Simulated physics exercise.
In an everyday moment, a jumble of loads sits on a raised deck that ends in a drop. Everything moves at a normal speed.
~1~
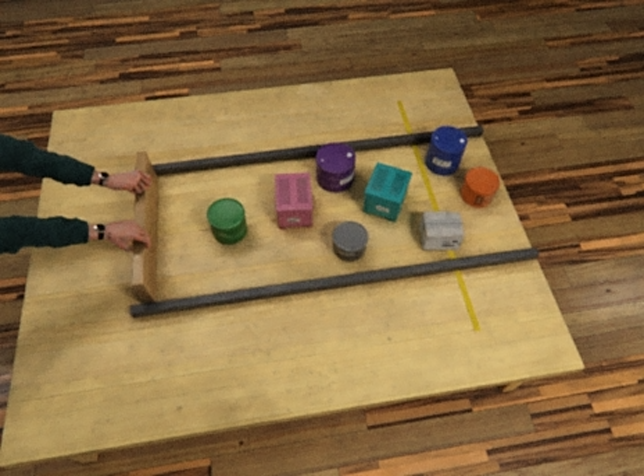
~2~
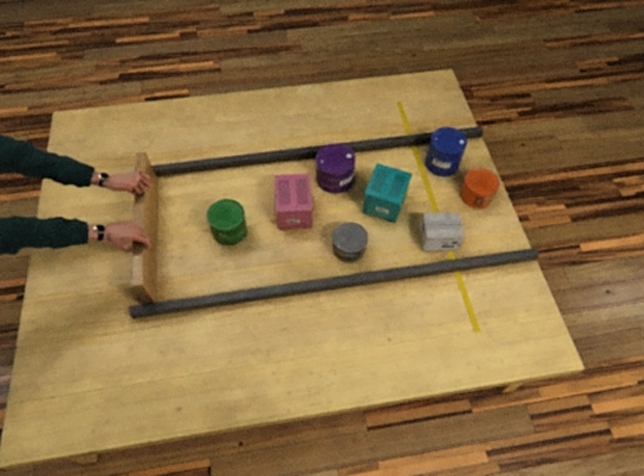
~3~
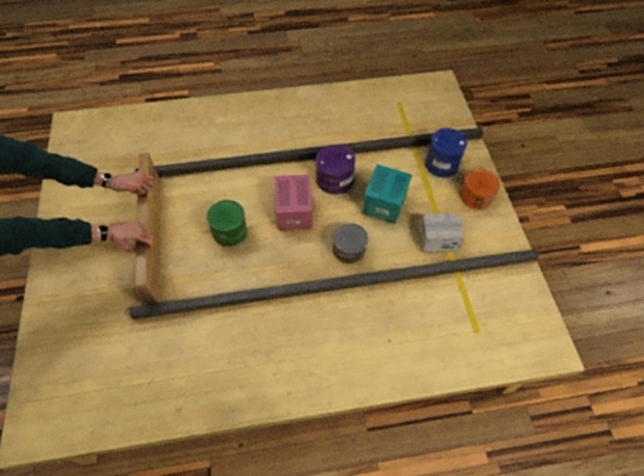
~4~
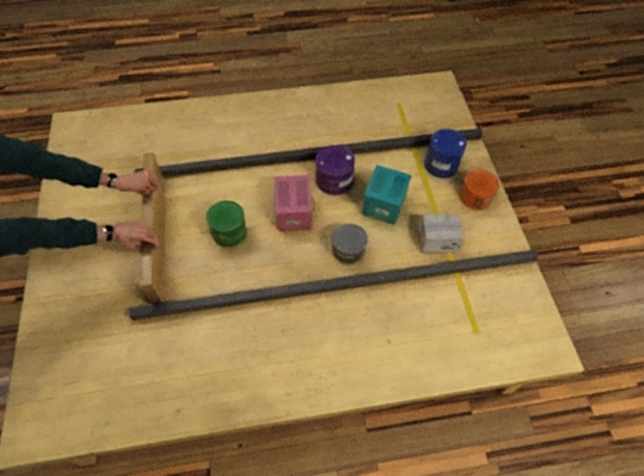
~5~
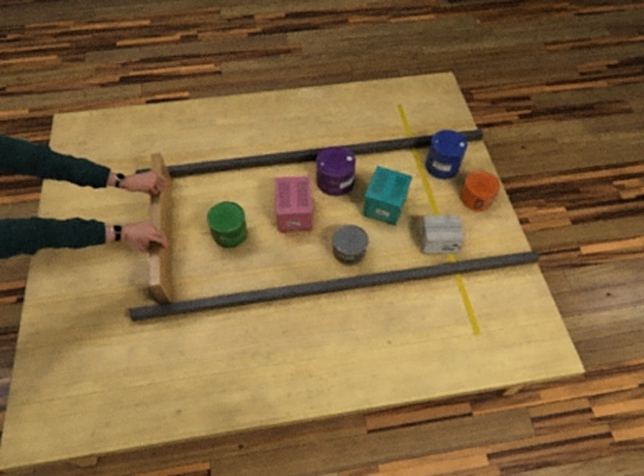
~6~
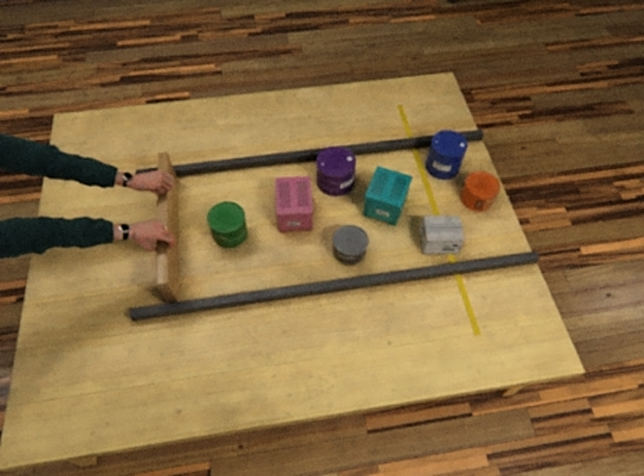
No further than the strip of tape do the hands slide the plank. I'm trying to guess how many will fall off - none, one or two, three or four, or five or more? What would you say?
I'd say one or two.
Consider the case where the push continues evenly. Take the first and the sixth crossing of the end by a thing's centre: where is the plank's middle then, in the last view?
At roughly (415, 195), then roughly (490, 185).
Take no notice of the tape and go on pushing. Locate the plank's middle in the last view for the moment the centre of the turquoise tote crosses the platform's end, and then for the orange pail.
Near (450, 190) and (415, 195).
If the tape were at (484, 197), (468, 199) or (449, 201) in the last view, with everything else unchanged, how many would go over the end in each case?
In that order 4, 4 and 2.
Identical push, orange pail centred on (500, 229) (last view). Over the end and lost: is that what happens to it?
Result: The orange pail ends up off.
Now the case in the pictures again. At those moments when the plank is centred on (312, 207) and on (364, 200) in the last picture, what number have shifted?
By the first moment it's 4, by the second it's 5.
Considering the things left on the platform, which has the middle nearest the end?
It's the turquoise tote that ends nearest.
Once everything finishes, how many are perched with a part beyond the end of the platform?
Count of overhanging things: 1.
A little later, none off yet; orange pail at rest near (480, 192); blue canister at rest near (446, 155); white parcel at rest near (441, 235).
Next, none off yet; orange pail moving near (481, 191); blue canister at rest near (446, 155); white parcel shifted a little near (449, 233).
When it is over, the number that fall off is one or two; down, orange pail.
